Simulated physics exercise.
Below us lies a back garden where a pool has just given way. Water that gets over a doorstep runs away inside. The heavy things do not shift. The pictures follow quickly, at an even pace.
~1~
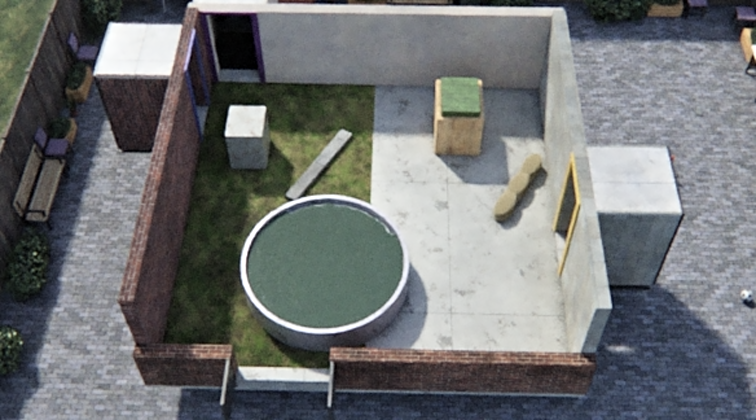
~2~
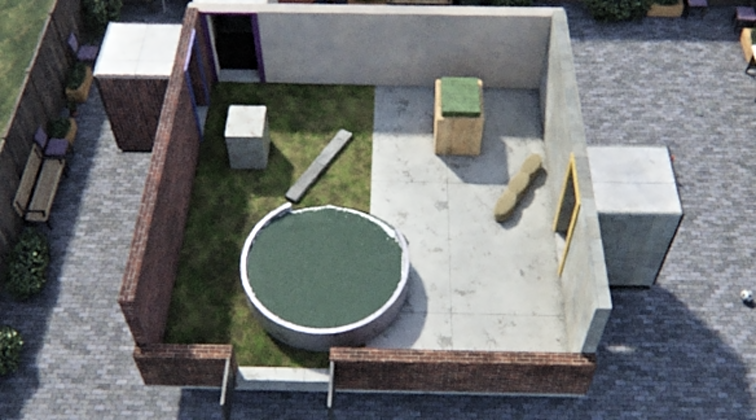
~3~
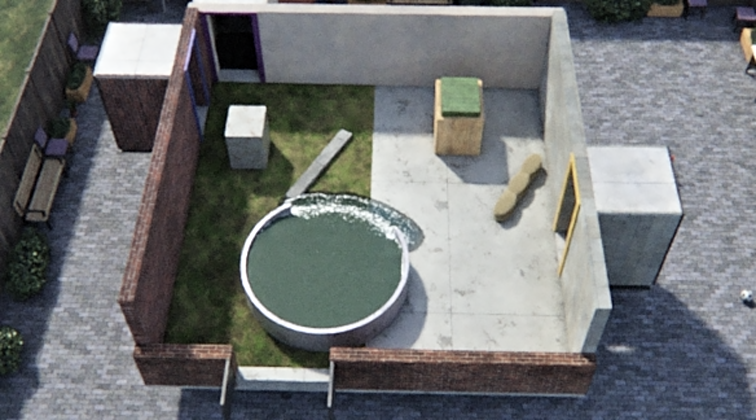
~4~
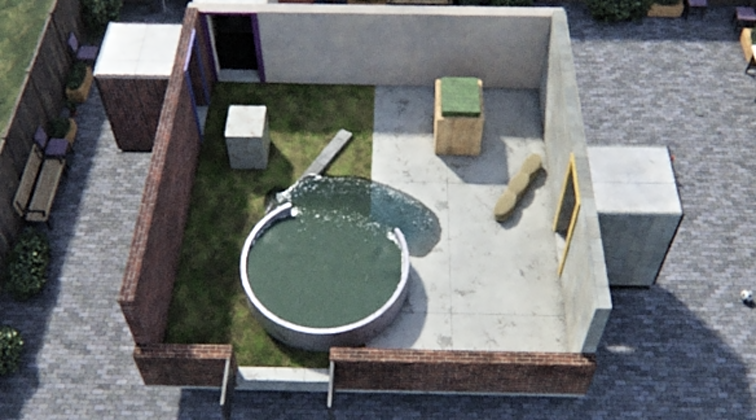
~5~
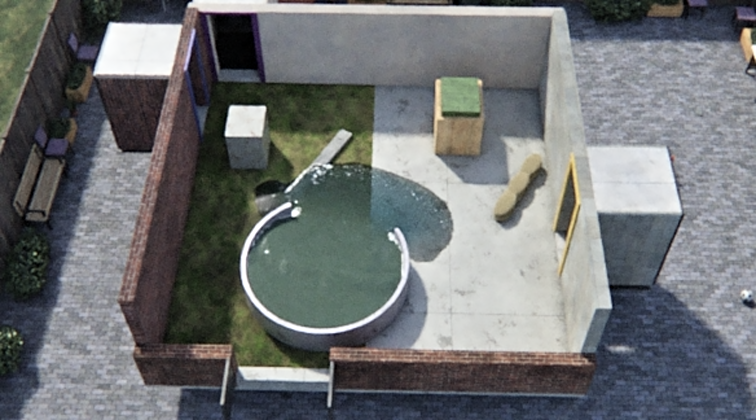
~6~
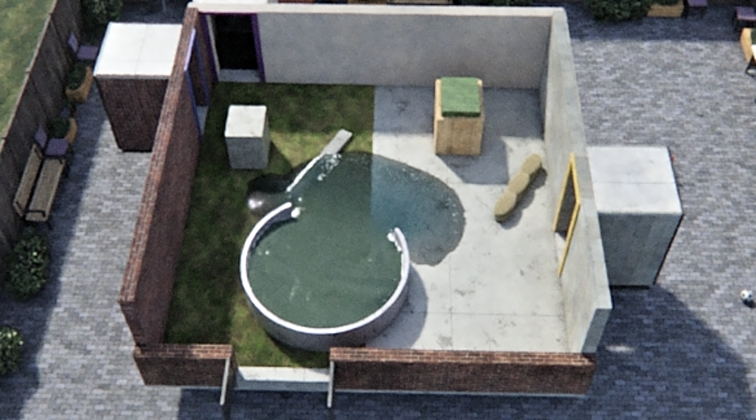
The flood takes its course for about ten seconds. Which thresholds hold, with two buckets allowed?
The purple door stays under that; the blue door takes more than that; the yellow door stays under that.
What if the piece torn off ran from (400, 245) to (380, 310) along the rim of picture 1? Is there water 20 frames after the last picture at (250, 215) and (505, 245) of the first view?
In turn: Free of water, flooded.
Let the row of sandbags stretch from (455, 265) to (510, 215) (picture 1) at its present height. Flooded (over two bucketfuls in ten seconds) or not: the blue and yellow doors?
My reading: Blue is over, yellow goes over.
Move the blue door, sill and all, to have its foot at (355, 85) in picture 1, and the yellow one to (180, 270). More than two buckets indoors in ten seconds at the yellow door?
The yellow door keeps below it.
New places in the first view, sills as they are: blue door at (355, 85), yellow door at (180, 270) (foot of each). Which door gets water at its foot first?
I say the one in blue.
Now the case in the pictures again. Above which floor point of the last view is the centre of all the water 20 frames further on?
Roughly at (377, 187).
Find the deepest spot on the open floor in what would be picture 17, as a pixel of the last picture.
Near (423, 92).
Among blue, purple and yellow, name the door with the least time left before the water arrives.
I say the yellow door.
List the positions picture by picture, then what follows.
The round tank at (325, 263) is whole and still, in the first picture.
The front is at a hidden place, out from the gap on the round tank's far side, in the second picture.
The front is at (284, 200), out from the gap on the round tank's far side, in the third picture.
Water pours out on the round tank's far side and has run to (273, 193), in the fourth picture.
The front is at (449, 227), out from the gap on the round tank's far side, in the fifth picture.
The front is at (458, 207), out from the gap on the round tank's far side, in the sixth picture.
A moment on, water covers 30 % of the floor; the purple door not reached, the blue door not reached, the yellow door not reached.
Next, water covers 45 % of the floor; the purple door not reached, the blue door not reached, the yellow door wet at the sill, nothing in.
Then, water covers 55 % of the floor; the purple door not reached, the blue door not reached, the yellow door wet at the sill, nothing in.
Later, water covers 75 % of the floor; the purple door wet at the sill, nothing in, the blue door under two buckets in, the yellow door under two buckets in.
In the end, water covers 90 % of the floor; the purple door wet at the sill, nothing in, the blue door over two buckets in, the yellow door under two buckets in.
